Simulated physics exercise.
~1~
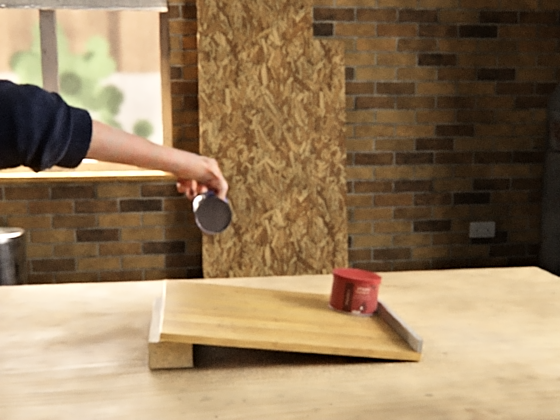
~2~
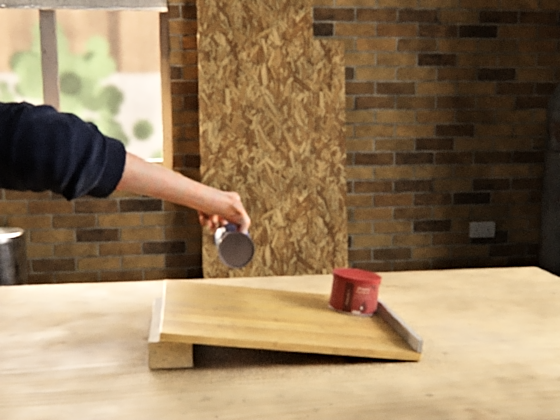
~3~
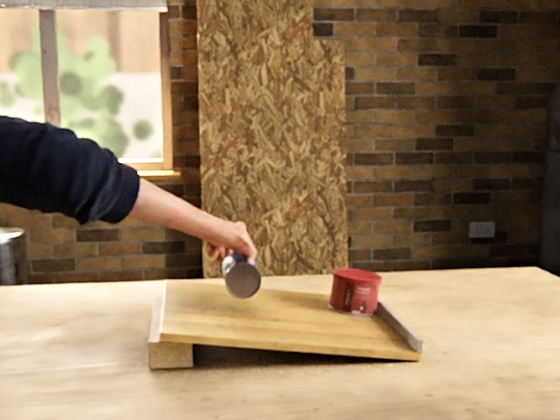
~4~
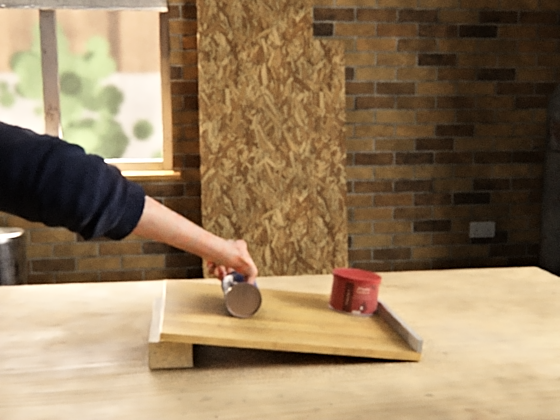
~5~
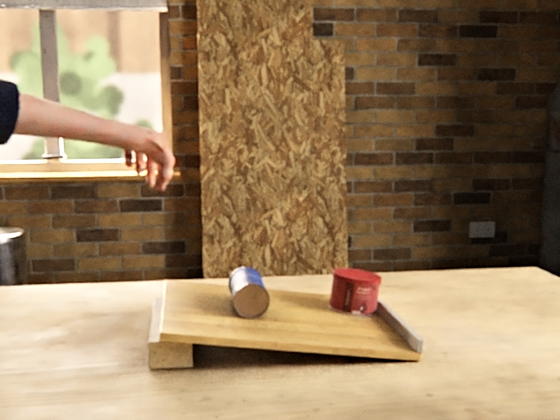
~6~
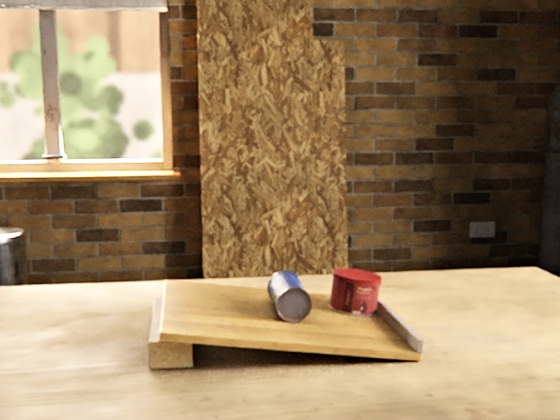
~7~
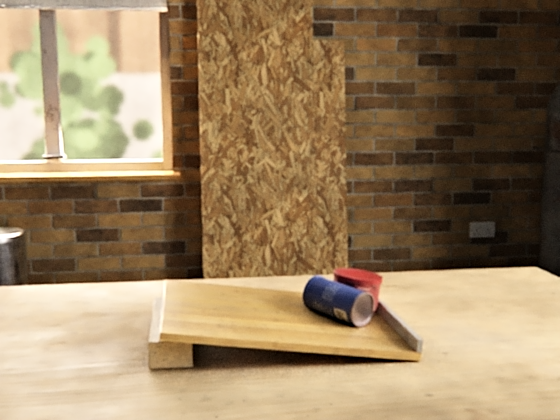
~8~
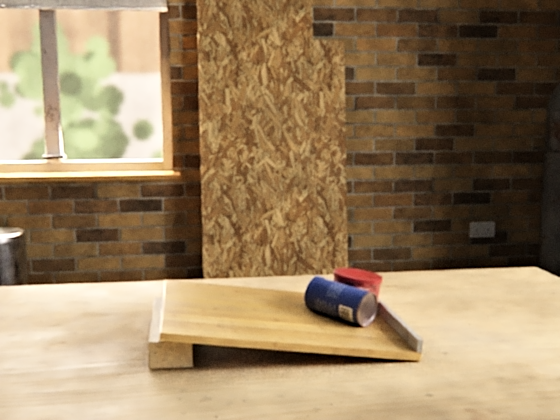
A hand lowered a blue tin on its side onto a sloping wooden board, let go and drew back. The tin rolled downhill to the right, turning a little, and came to rest beside the red tub near the board's low end.
